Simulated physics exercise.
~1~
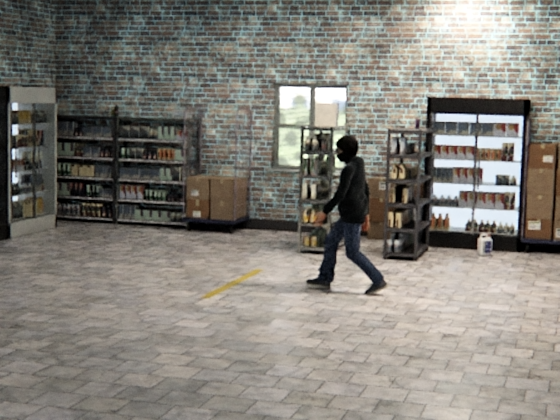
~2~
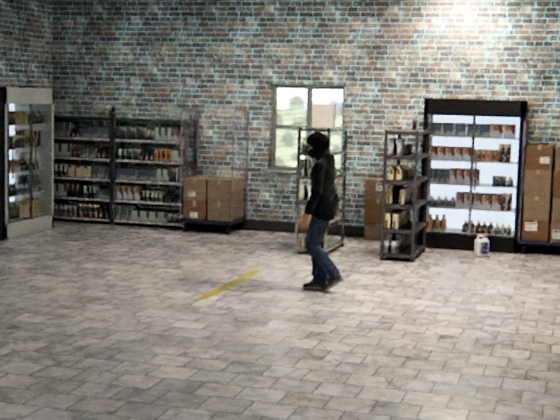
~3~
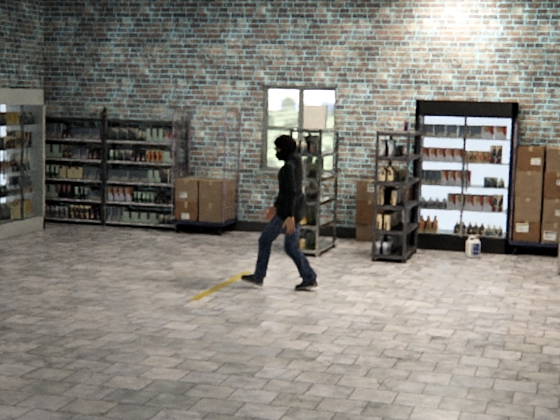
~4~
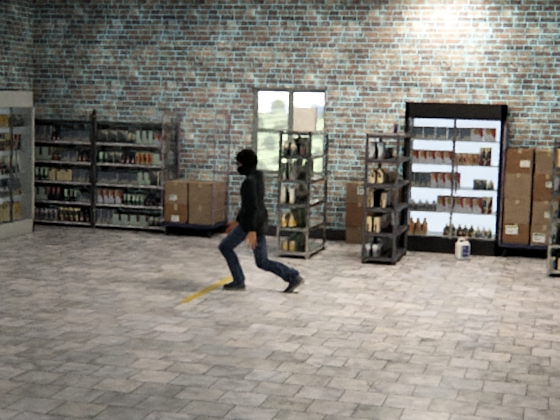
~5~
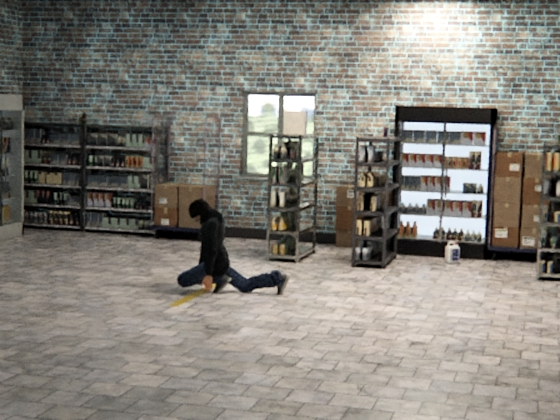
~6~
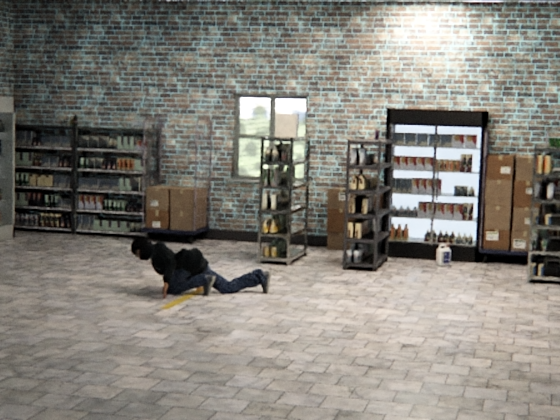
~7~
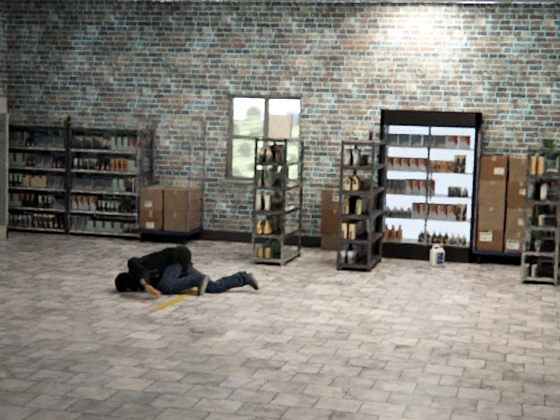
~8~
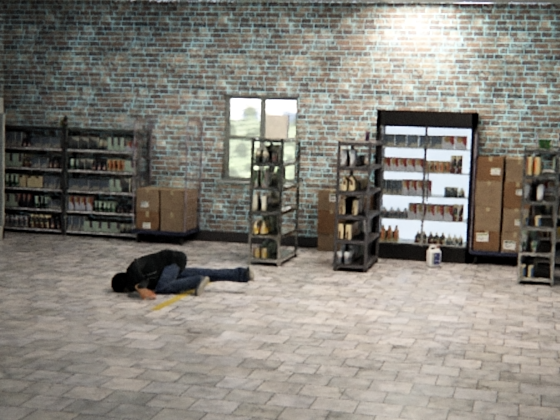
A person in dark clothes and a black head covering strode left across a shop's tiled floor toward a strip of yellow tape, then buckled at the knees, pitched forward and ended lying face down across the tape.
